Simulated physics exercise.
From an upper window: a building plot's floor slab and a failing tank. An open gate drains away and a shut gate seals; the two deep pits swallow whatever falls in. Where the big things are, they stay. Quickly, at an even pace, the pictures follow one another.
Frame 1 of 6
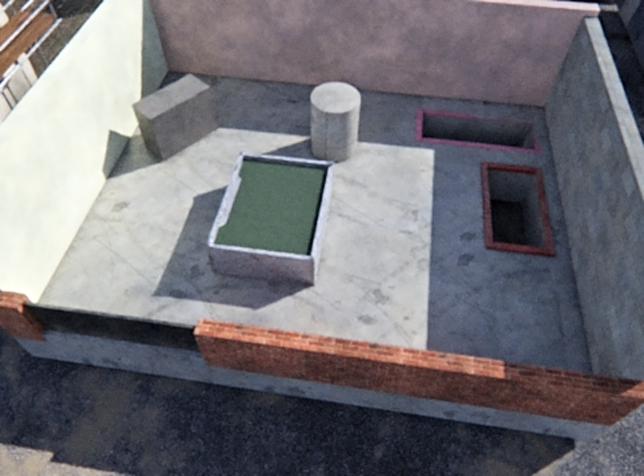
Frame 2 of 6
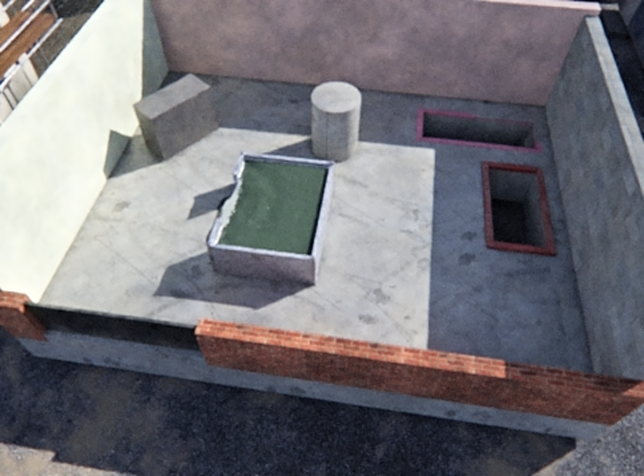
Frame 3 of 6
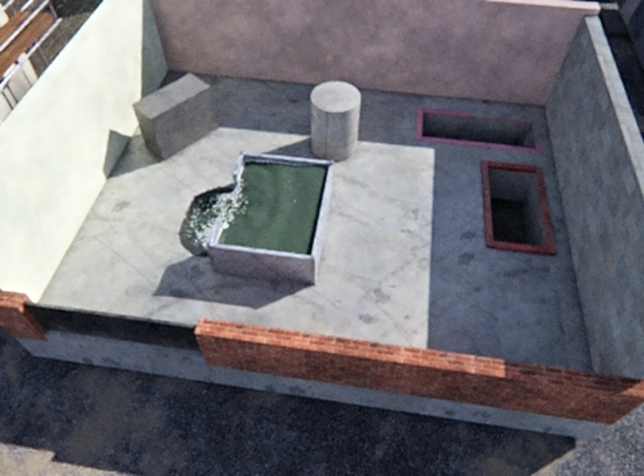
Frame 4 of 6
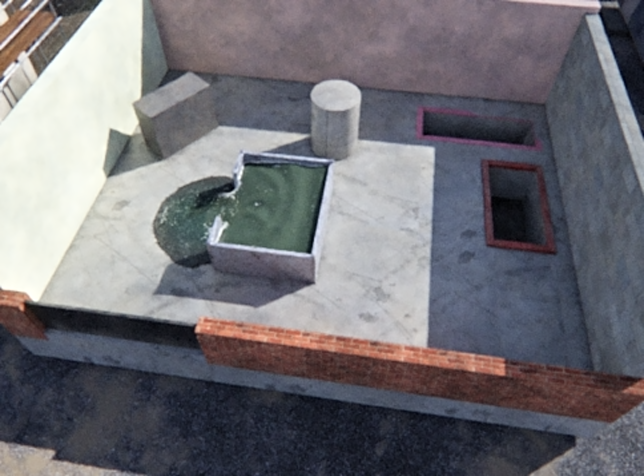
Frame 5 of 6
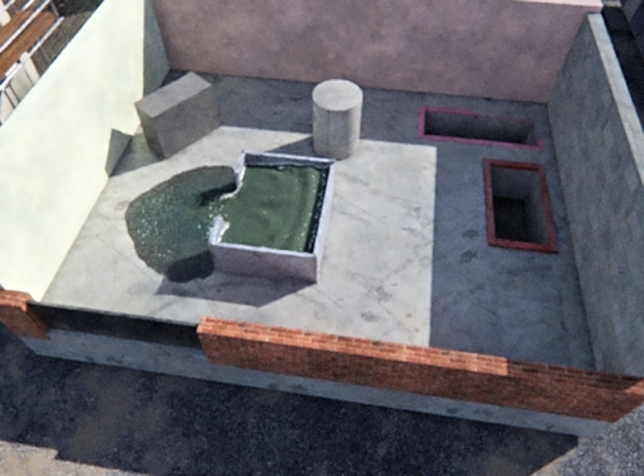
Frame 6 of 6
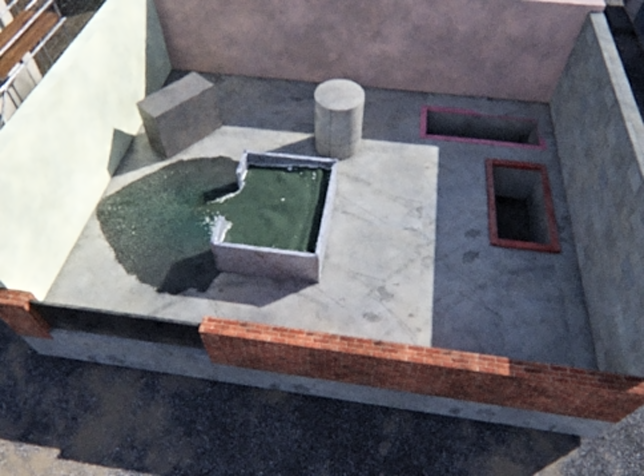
Dark green water bursts through the tank's left side and spreads leftward across the concrete floor.
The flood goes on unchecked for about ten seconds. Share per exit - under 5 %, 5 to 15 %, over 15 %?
Gate: Under 5 %. Pink pit: Under 5 %. Red pit: Under 5 %.
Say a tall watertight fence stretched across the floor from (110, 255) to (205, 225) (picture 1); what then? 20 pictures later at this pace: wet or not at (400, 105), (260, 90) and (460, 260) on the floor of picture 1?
One after the other: Not flooded, flooded, dry.
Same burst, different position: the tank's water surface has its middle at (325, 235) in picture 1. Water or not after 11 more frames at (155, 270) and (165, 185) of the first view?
Reading them in sequence: Drenched, followed by drenched.
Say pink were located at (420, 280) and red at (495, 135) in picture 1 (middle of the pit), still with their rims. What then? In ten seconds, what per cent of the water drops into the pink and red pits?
The pink pit receives 6 per cent and the red pit 0 per cent.
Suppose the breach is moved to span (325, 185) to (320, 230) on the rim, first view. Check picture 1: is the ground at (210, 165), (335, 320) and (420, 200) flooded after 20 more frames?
First spot spared, second spot spared, third spot submerged.
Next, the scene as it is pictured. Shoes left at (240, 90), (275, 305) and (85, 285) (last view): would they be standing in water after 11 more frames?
Well, in turn they'd be dry underfoot, dry underfoot and wet underfoot.
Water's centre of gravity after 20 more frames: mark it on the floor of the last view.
Somewhere around (194, 216) in the last view.
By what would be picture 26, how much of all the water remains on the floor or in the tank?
Some 100 per cent has not gone.
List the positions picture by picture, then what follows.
The first picture shows the tank at (274, 205) is whole and still.
In the second picture, water pours out at (233, 215) and has run to a hidden place.
In the third picture, water pours out at (232, 216) and has run to (200, 198).
In the fourth picture, the front is at (159, 223), out from the gap at (233, 215).
In the fifth picture, water pours out at (234, 214) and has run to (130, 214).
In the sixth picture, the front is at (102, 208), out from the gap at (236, 214).
A moment on, water covers 20 % of the floor; the gate 0 %, the pink pit 0 %, the red pit 0 %.
Next, water covers 25 % of the floor; the gate 0 %, the pink pit 0 %, the red pit 0 %.
Then, water covers 35 % of the floor; the gate 0 %, the pink pit 0 %, the red pit 0 %.
Later, water covers 60 % of the floor; the gate 0 %, the pink pit 0 %, the red pit 0 %.
In the end, water covers 80 % of the floor; the gate 0 %, the pink pit 1 %, the red pit 0 %.
